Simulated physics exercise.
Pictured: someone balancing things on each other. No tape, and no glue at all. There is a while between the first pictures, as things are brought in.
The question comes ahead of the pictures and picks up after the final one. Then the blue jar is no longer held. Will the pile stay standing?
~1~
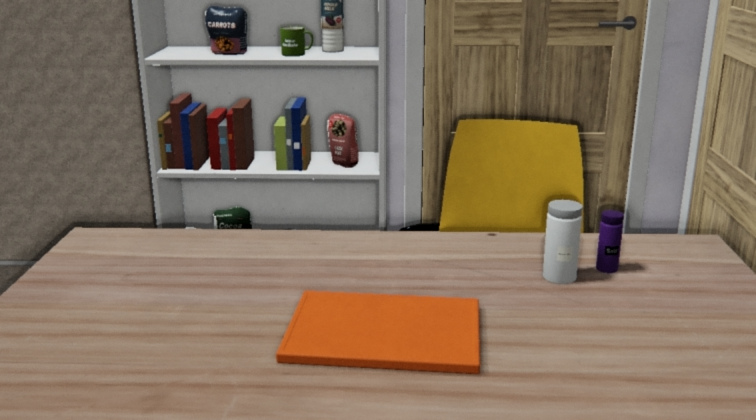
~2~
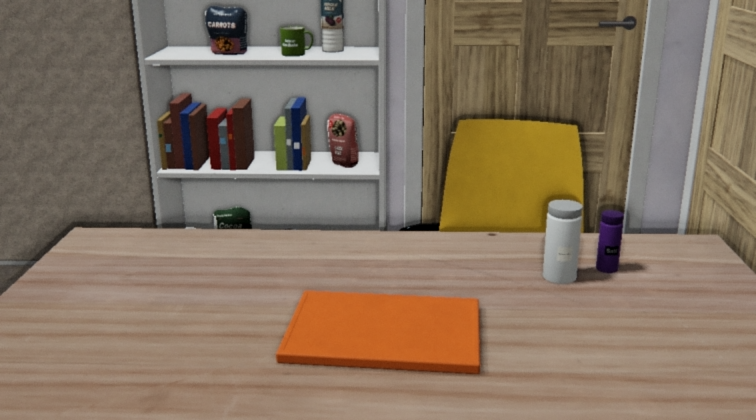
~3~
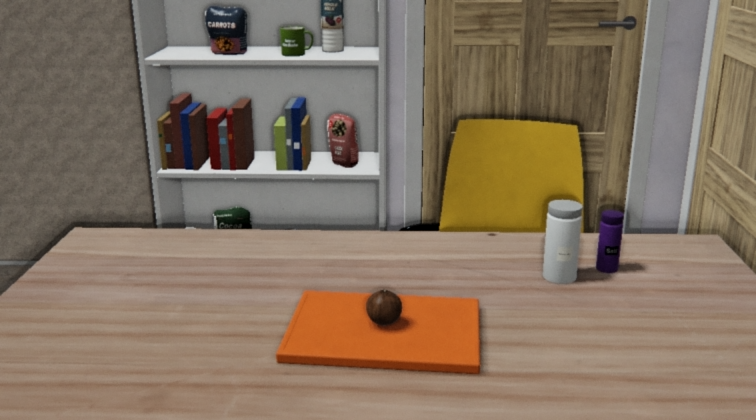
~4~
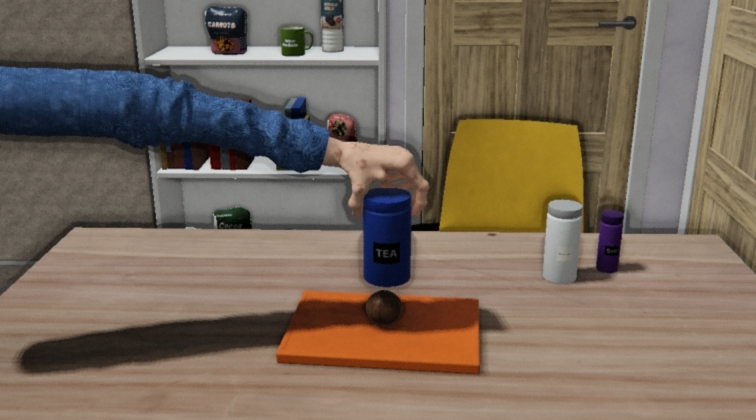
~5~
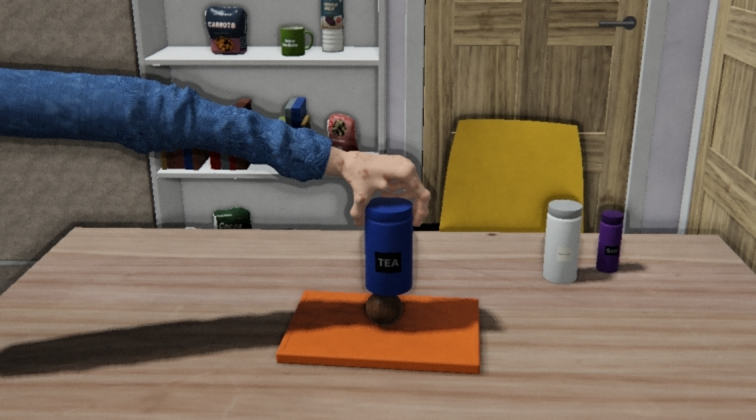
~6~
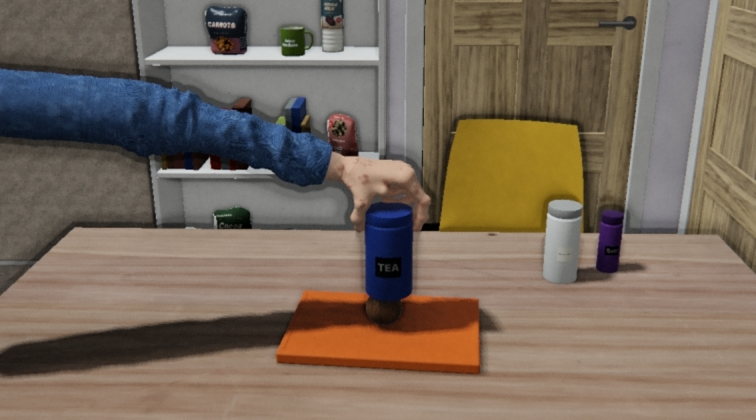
No.
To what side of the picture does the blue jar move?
It shifts to the viewer's right.
Then, 0.50 s later than the last frame, blue jar now fallen.
Then, 0.60 s later than the last frame, things are still on the move.
Then, 2.10 s later than the last frame, as before.
When it is over, fallen, blue jar; the other 4 as before. The pile comes apart.
